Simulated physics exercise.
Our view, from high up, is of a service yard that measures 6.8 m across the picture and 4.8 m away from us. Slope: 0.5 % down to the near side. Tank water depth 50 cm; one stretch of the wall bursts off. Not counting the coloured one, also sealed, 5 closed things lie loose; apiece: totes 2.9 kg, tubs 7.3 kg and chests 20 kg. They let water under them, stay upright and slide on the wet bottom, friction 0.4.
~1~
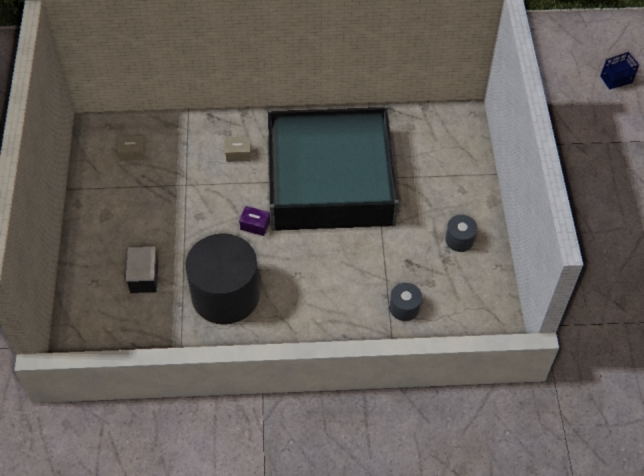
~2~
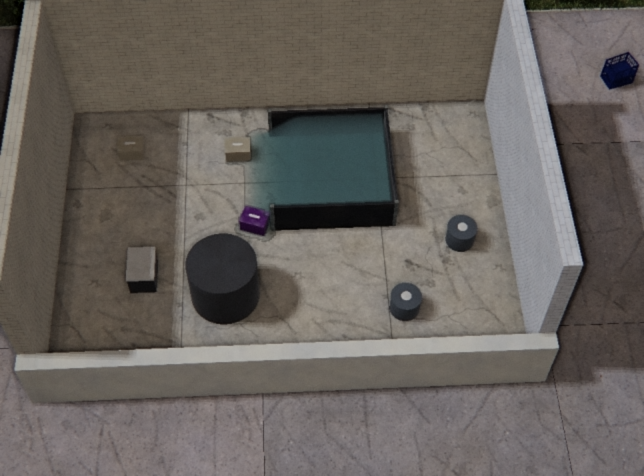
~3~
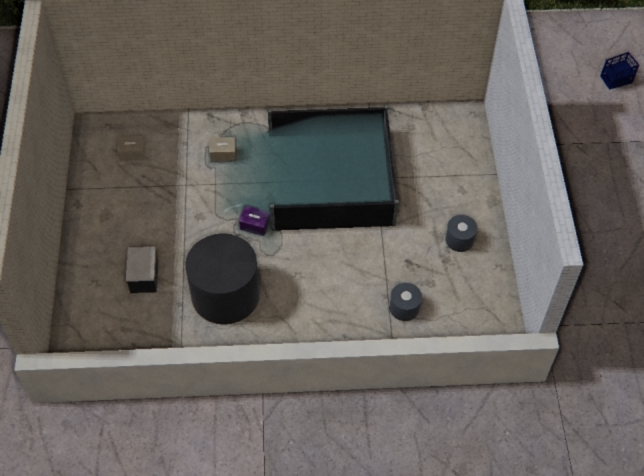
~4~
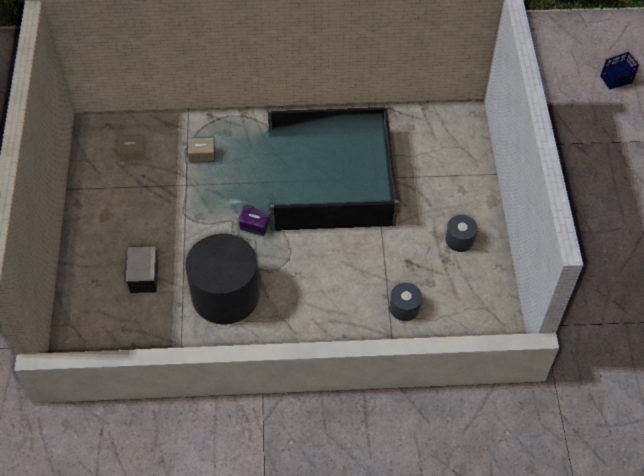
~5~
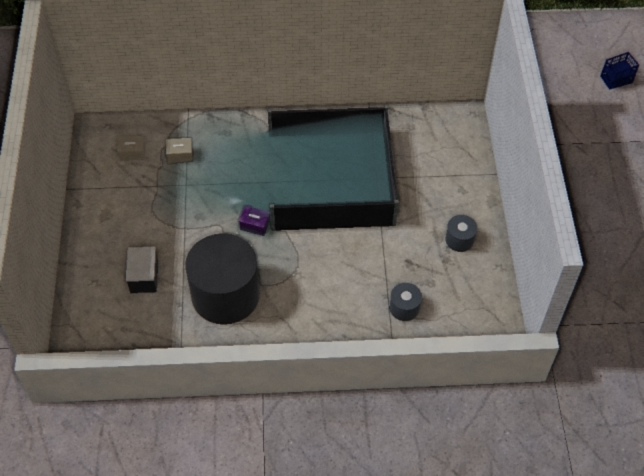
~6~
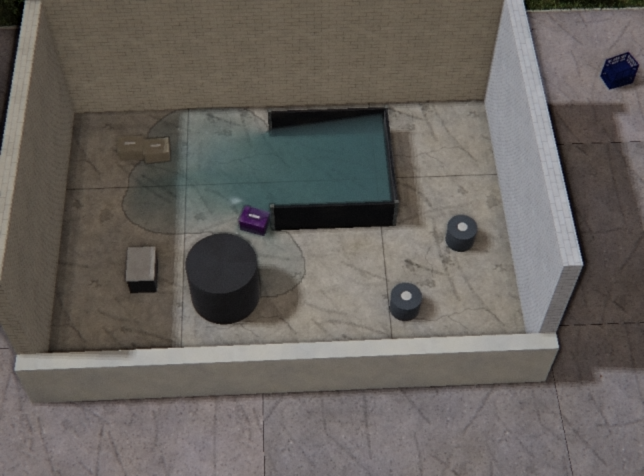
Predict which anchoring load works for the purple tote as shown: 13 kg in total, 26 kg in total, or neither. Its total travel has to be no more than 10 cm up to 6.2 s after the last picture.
Lightweight and heavyweight both lose.
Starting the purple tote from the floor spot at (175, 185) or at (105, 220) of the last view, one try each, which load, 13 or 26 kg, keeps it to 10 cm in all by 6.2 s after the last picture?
Well, nothing does it for the first, nothing does it for the second.
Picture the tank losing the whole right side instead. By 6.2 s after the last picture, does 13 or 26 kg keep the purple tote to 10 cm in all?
Under that change, the first option suffices.
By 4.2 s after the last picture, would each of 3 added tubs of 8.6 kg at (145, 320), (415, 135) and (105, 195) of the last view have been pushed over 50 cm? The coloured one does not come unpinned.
In the given order, I'd say greater, smaller, greater.
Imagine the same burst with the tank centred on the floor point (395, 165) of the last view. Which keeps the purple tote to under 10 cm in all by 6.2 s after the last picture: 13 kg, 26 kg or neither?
In that case both masses fall short.
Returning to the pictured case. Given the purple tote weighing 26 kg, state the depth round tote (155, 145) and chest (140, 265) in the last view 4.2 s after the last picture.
Roughly 9 and 13 cm.
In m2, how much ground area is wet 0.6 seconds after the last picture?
That flooded area is roughly 13 m2.
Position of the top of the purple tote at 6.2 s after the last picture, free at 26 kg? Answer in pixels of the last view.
Position estimate: Around (235, 243).
Then, 0.6 s after the last picture the purple tote would be 98 cm from its start with 13 kg and 49 cm from its start with 26 kg; 6 cm of water round it then.
Then, 2.3 s after the last picture the purple tote would be 171 cm from its start with 13 kg and 56 cm from its start with 26 kg; 3 cm of water round it then.
Then, 4.2 s after the last picture the purple tote would be 208 cm from its start with 13 kg and 56 cm from its start with 26 kg; 4 cm of water round it then.
Then, 6.2 s after the last picture the purple tote would be 182 cm from its start with 13 kg and 56 cm from its start with 26 kg; 6 cm of water round it then.
